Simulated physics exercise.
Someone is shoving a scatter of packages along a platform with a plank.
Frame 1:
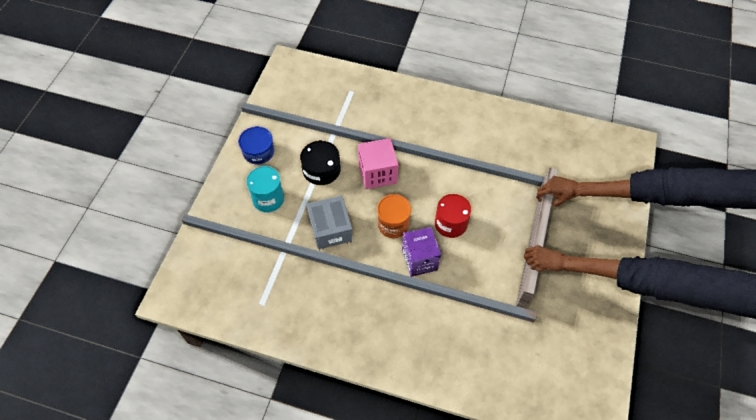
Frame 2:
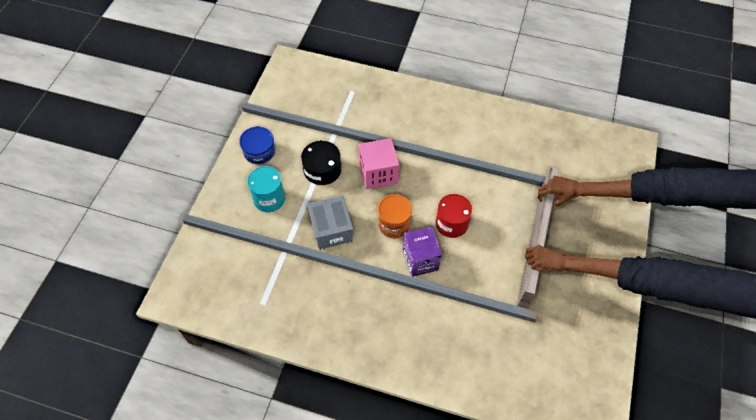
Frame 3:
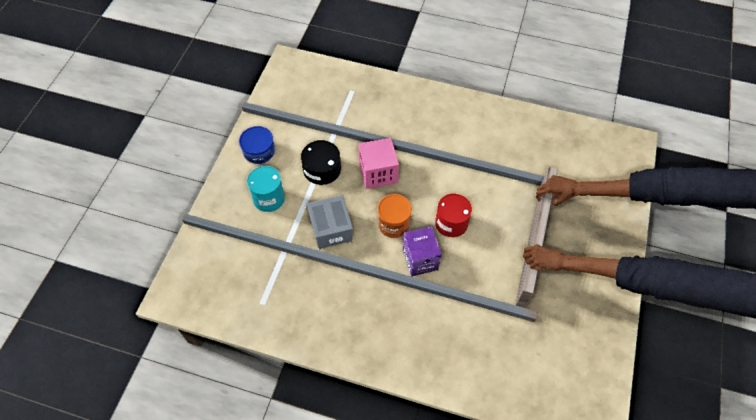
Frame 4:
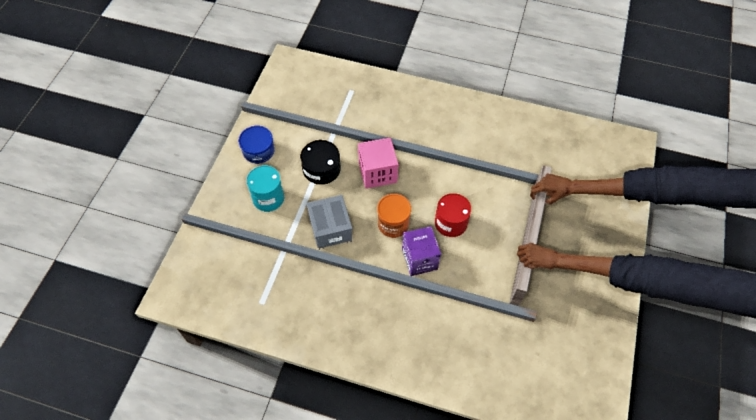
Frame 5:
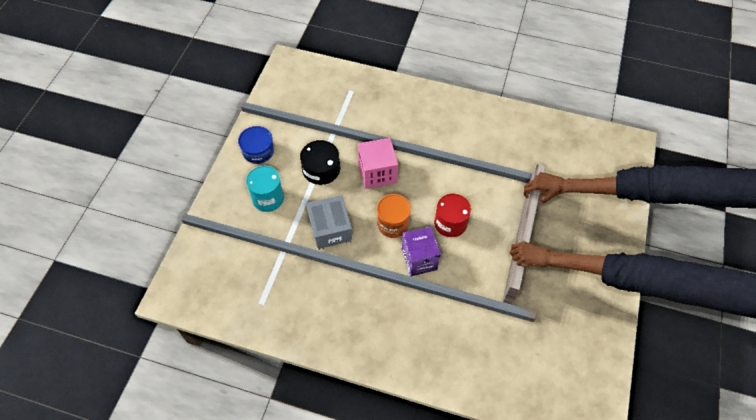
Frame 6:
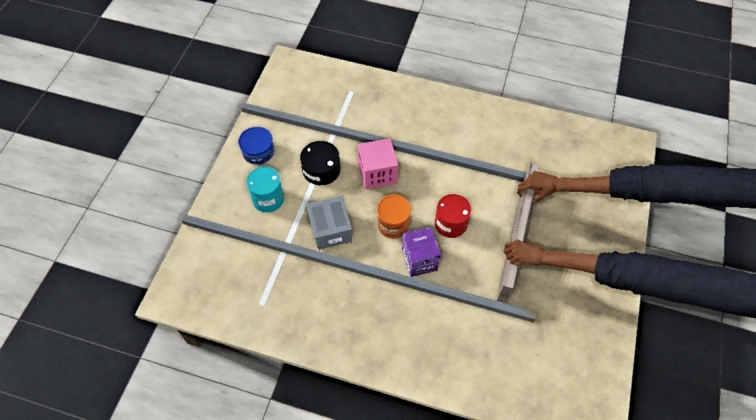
Two dark-sleeved arms reach in from the right, gripping a plank between two grey rails on a pale tabletop above a black-and-white checked floor, seen from a high angle. Blue, turquoise and black containers and grey and pink crates sit around a white stripe at left, with orange and red containers and a purple crate nearer the plank. The hands hold almost still, then slide the plank slightly left, while the packages and camera stay put.
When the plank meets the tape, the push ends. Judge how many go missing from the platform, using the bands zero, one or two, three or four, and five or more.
My judgement: Zero go missing.
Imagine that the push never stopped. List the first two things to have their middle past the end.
Blue pail, then turquoise canister.
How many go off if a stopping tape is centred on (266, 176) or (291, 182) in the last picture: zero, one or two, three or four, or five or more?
Just one or two; one or two.
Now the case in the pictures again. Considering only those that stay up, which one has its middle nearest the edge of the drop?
The one is the blue pail.
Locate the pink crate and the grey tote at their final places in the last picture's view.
The pink crate stops around (310, 139); the grey tote around (244, 205).
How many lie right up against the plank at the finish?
3 in contact.
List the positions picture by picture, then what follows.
In the first picture, blue pail (257, 146); turquoise canister (266, 190); black canister (321, 163); plank (537, 237); tape (311, 188).
In the second picture, turquoise canister (267, 190); plank (538, 237).
In the third picture, black canister (321, 162); pink crate (378, 164).
In the fourth picture, blue pail (257, 145); orange pail (394, 216).
In the fifth picture, turquoise canister (266, 189); red canister (452, 216).
In the sixth picture, blue pail (257, 146); turquoise canister (266, 190); black canister (321, 163); plank (518, 232); tape (311, 188).
Early on, none off yet; blue pail at rest near (257, 146); turquoise canister at rest near (266, 190); black canister at rest near (321, 163).
Finally, the number that fall off is zero.
